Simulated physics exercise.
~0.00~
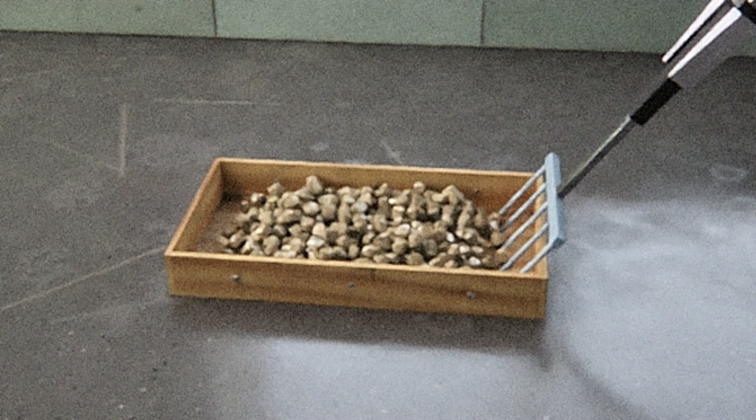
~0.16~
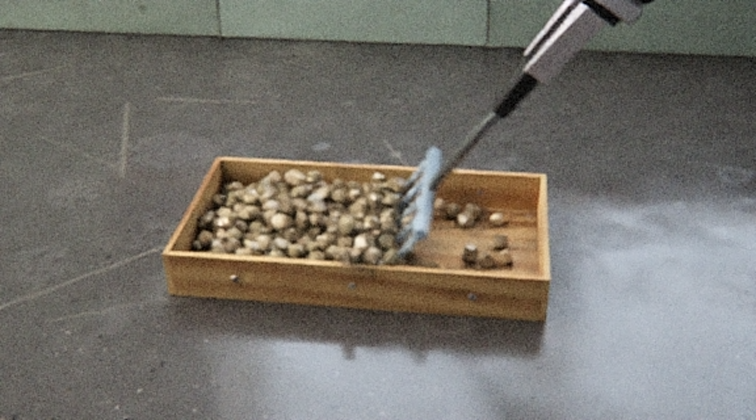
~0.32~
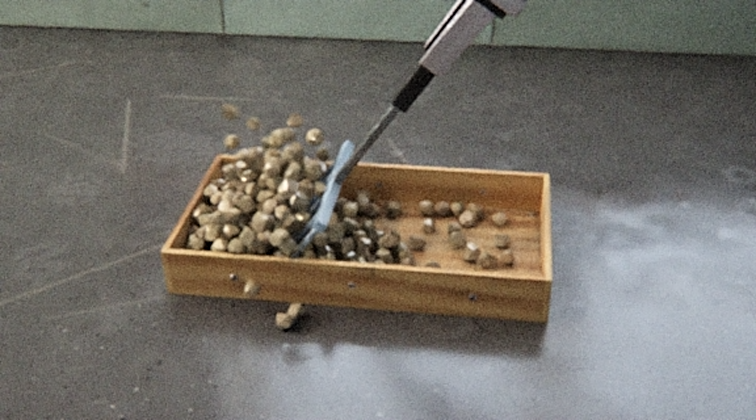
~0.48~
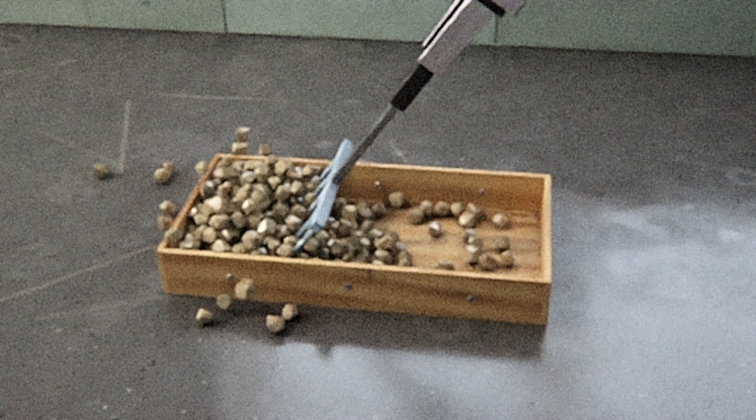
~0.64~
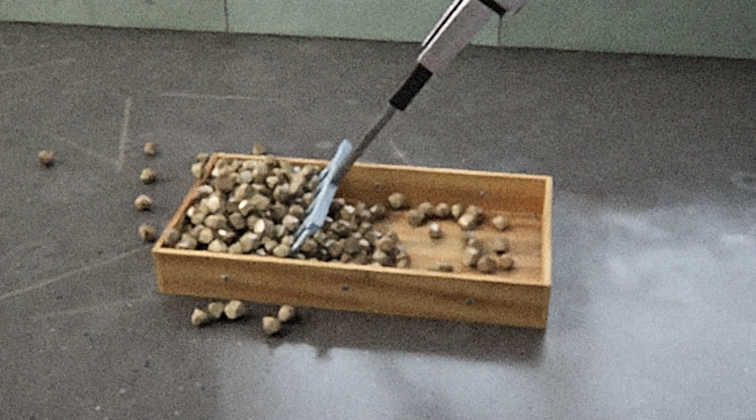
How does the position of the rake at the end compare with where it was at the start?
The rake starts at the right end of the trough, and by the end it is well to the left, standing among the pebbles in the left half of the trough.
